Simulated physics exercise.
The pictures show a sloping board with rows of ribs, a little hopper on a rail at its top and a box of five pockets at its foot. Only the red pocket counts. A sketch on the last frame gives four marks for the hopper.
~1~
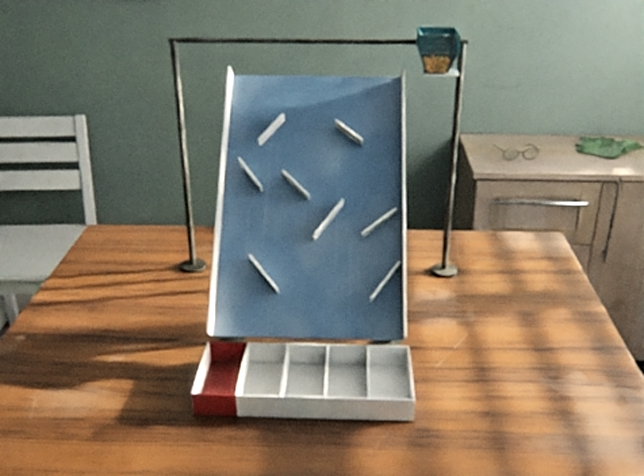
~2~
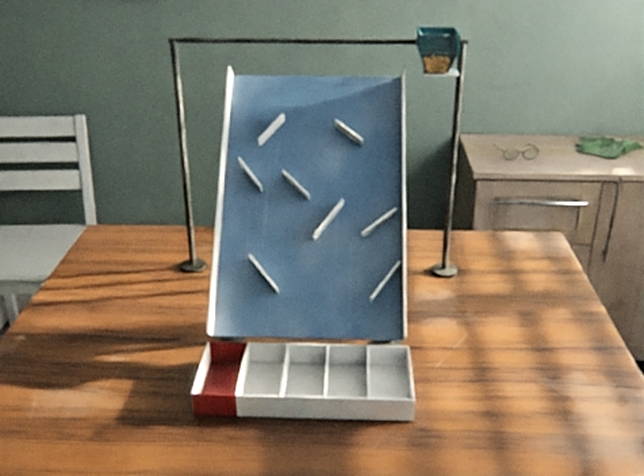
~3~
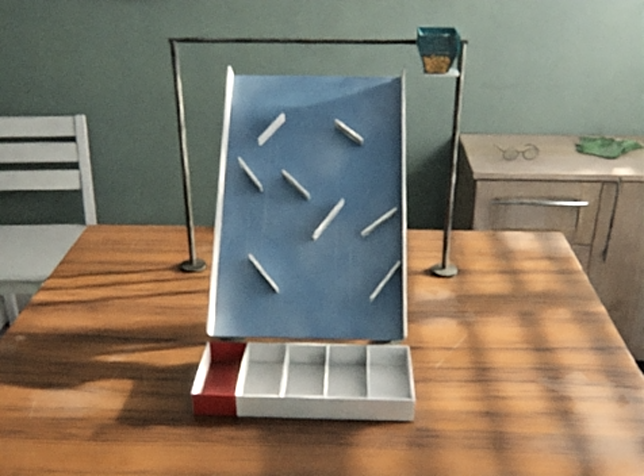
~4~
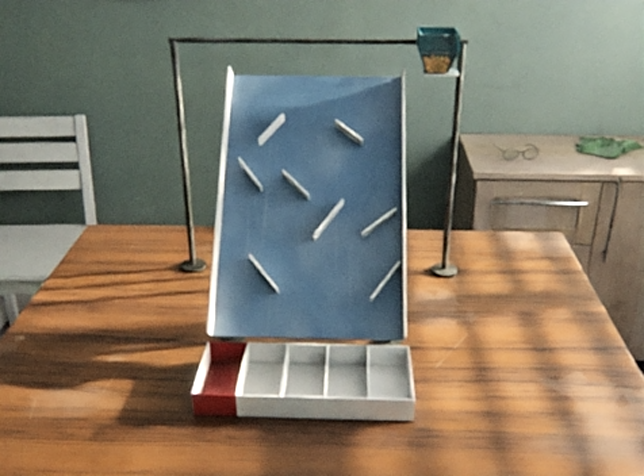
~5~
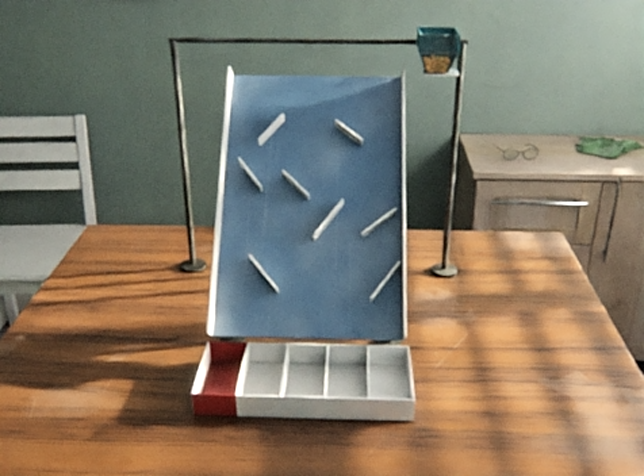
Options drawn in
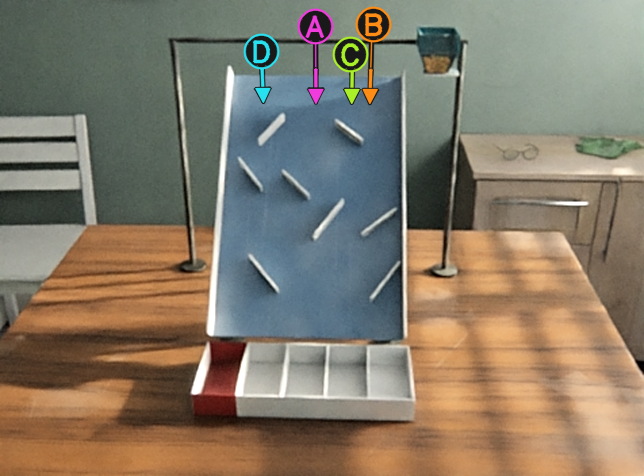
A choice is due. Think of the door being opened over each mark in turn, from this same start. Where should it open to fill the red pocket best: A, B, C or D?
Mark D.
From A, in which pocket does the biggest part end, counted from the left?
The third.
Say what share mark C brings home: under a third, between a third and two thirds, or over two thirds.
Mark C gives under a third.
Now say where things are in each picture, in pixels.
Hopper at (436, 63), dried chickpeas, door shut, in the first picture.
Ribs (259, 139) to (283, 114), (335, 120) to (362, 140), (239, 157) to (261, 187), in the second picture.
Ribs (282, 170) to (308, 195), (313, 237) to (343, 199), (362, 233) to (396, 208), in the third picture.
Ribs (249, 254) to (277, 289), (371, 298) to (400, 261), in the fourth picture.
Red pocket at (215, 403), number 1 of 5 from the left, in the fifth picture.
On the marked copy, mark A meets the board at (315, 98); mark B meets the board at (370, 98); mark C meets the board at (351, 98); mark D meets the board at (263, 97).
With A, a stray few in the red pocket, nearly all in other pockets.
With B, none in the red pocket, nearly all in other pockets, a stray few outside the box.
With C, none in the red pocket, nearly all in other pockets, a stray few held on the board.
With D, about half in the red pocket, about half in other pockets, a stray few outside the box.
